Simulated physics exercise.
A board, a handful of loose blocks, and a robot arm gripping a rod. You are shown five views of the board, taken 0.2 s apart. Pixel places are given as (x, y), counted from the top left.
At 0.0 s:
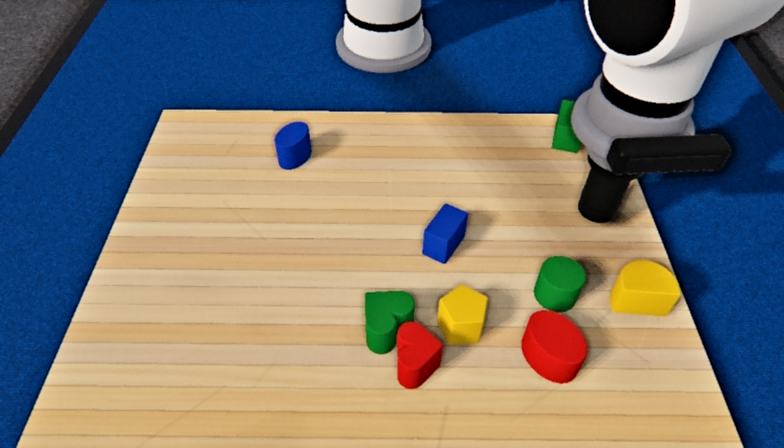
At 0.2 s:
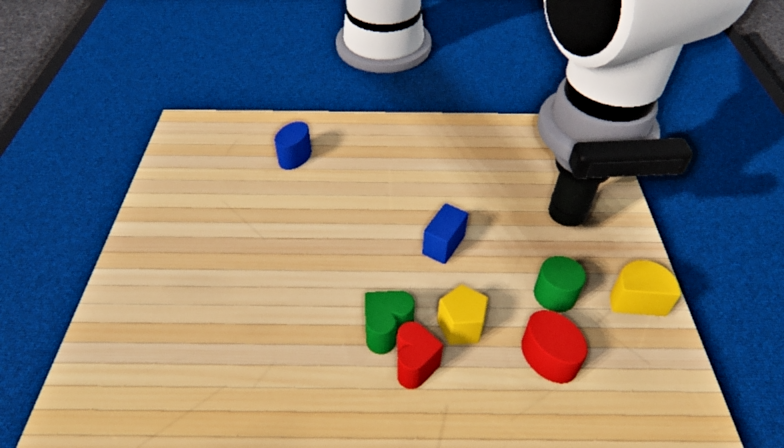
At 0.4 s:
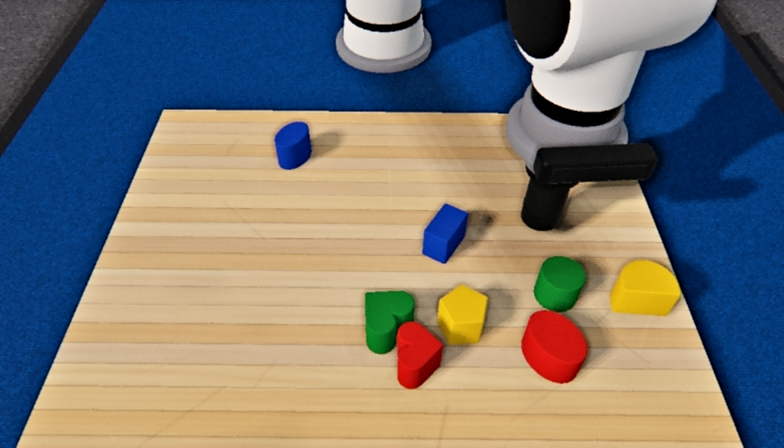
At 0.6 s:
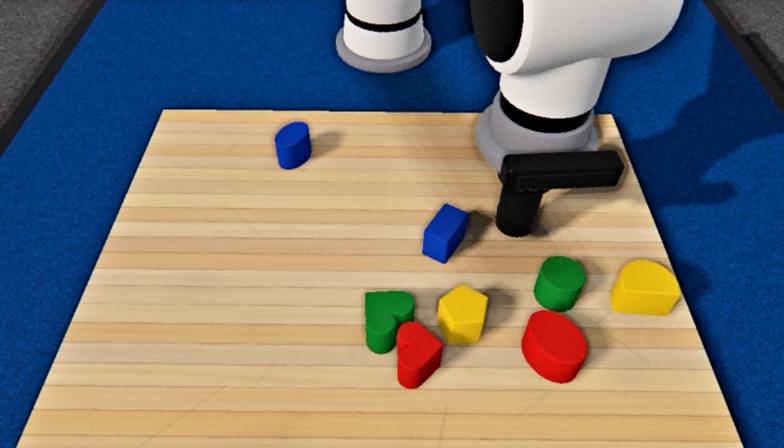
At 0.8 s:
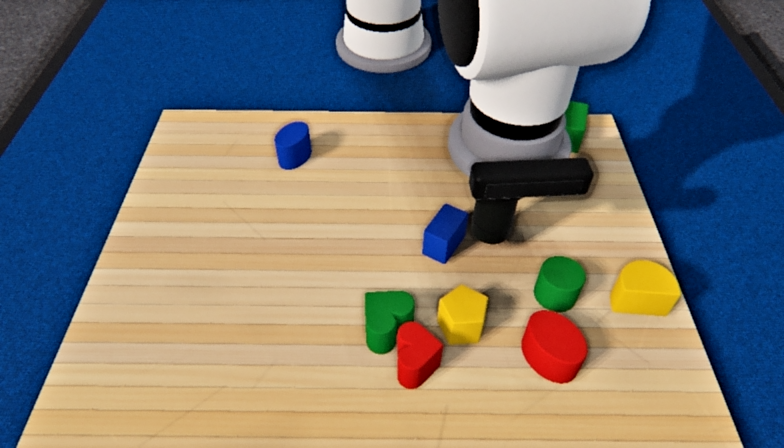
The clip shows a robot arm holding a black rod over a wooden board scattered with coloured blocks. The rod moves steadily left and slightly nearer the viewer, closing in on the central blue block, while the blocks stay still.
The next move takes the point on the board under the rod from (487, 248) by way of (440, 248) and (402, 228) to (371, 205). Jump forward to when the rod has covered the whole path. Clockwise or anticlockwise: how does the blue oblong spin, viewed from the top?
Answer: Anticlockwise.
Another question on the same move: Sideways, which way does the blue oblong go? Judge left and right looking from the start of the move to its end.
It will end up to the left.
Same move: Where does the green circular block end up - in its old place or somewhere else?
Same place.
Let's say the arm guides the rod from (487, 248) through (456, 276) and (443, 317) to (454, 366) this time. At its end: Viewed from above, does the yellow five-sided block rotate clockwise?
No, that is not how it ends up.
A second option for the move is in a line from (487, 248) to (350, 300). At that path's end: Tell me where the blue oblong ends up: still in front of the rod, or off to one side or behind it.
The block lies off to the side or behind.
What follows on the original path. One third of the way, rod at (442, 231); blue oblong at (410, 218).
Two thirds of the way, rod at (403, 211); blue oblong at (369, 207), turned 50° anticlockwise.
At the end, rod at (370, 187); blue oblong at (355, 204), turned 75° anticlockwise; green circular block not moved.
